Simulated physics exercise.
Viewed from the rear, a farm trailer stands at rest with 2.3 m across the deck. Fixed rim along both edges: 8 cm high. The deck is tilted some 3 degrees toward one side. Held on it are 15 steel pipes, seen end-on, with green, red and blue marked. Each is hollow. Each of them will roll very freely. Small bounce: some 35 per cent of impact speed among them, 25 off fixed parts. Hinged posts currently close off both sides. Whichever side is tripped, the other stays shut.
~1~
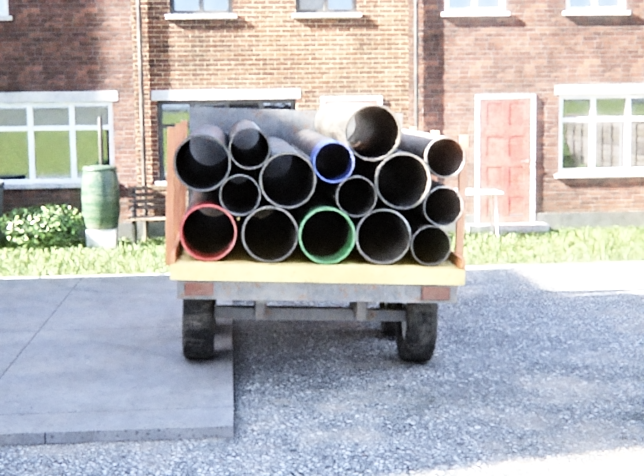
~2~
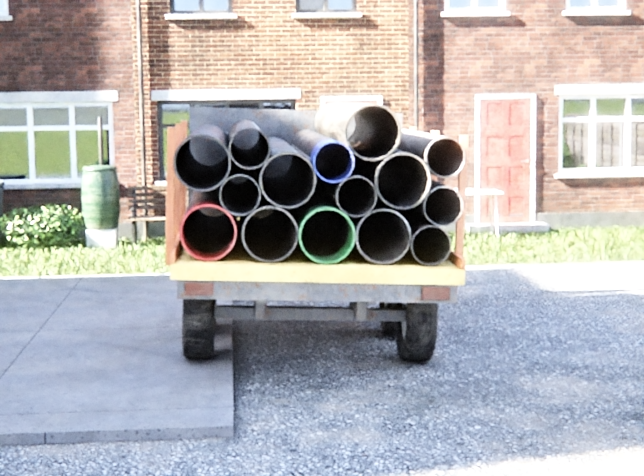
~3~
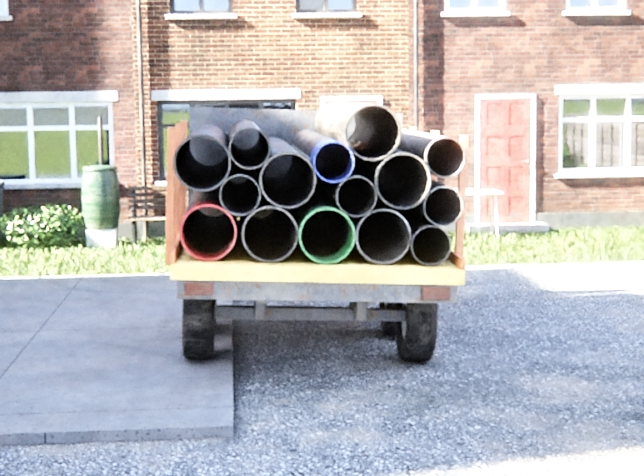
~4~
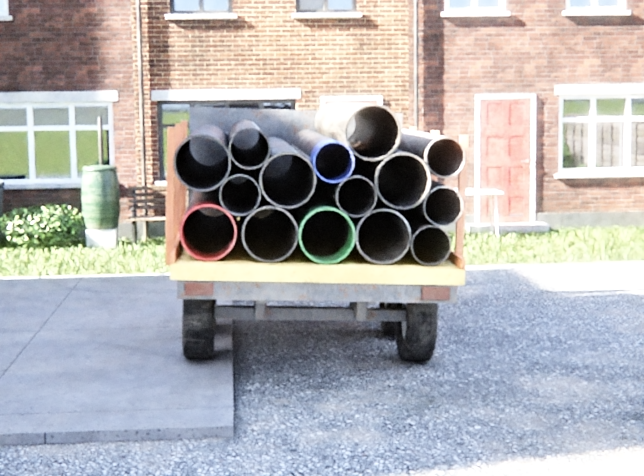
Nothing moves, and the camera stays fixed, as a farm trailer loaded with hollow steel pipes stands at rest, its deck tilting very slightly down to the right. Seen from behind, it is parked on grey gravel beside a paved slab, with brick houses and grass beyond. Among the dark pipe ends, a red rim sits lower left, a green one bottom centre, and a blue one above.
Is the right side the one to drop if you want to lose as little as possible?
No, the left side loses less.
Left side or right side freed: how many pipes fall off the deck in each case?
Counts - left case 1, right case 4.
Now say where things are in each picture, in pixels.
The first frame shows green (327, 236), red (208, 233), blue (334, 162); the deck slopes 3° down to the right; 5 of the 15 make up the bottom layer; at rest.
The second frame shows green (327, 236), red (208, 233), blue (334, 162); rims, left 8 cm, right 8 cm; at rest.
The third frame shows green (327, 236), red (208, 233), blue (334, 162); side tops at (171, 132) and (464, 141); all still.
The fourth frame shows green (327, 236), red (208, 233), blue (334, 162); all still.
If it is the left, after 0.6 s, green is on the deck, 115 cm from the right edge, rolling left; red is on the deck, 20 cm from the left edge, rolling left; blue is up on others, 110 cm from the right edge, rolling left; 1 off so far.
If it is the left, in the end, green is on the deck, 110 cm from the right edge; red is on the deck, 20 cm from the left edge; blue is up on others, 110 cm from the right edge; 1 off so far.
If it is the right, after 0.7 s, green is on the deck, 100 cm from the right edge; red is on the deck, 25 cm from the left edge; blue is up on others, 95 cm from the right edge; 3 off so far.
If it is the right, in the end, green is on the deck, 100 cm from the right edge; red is on the deck, 25 cm from the left edge; blue is up on others, 90 cm from the right edge; 4 off so far.
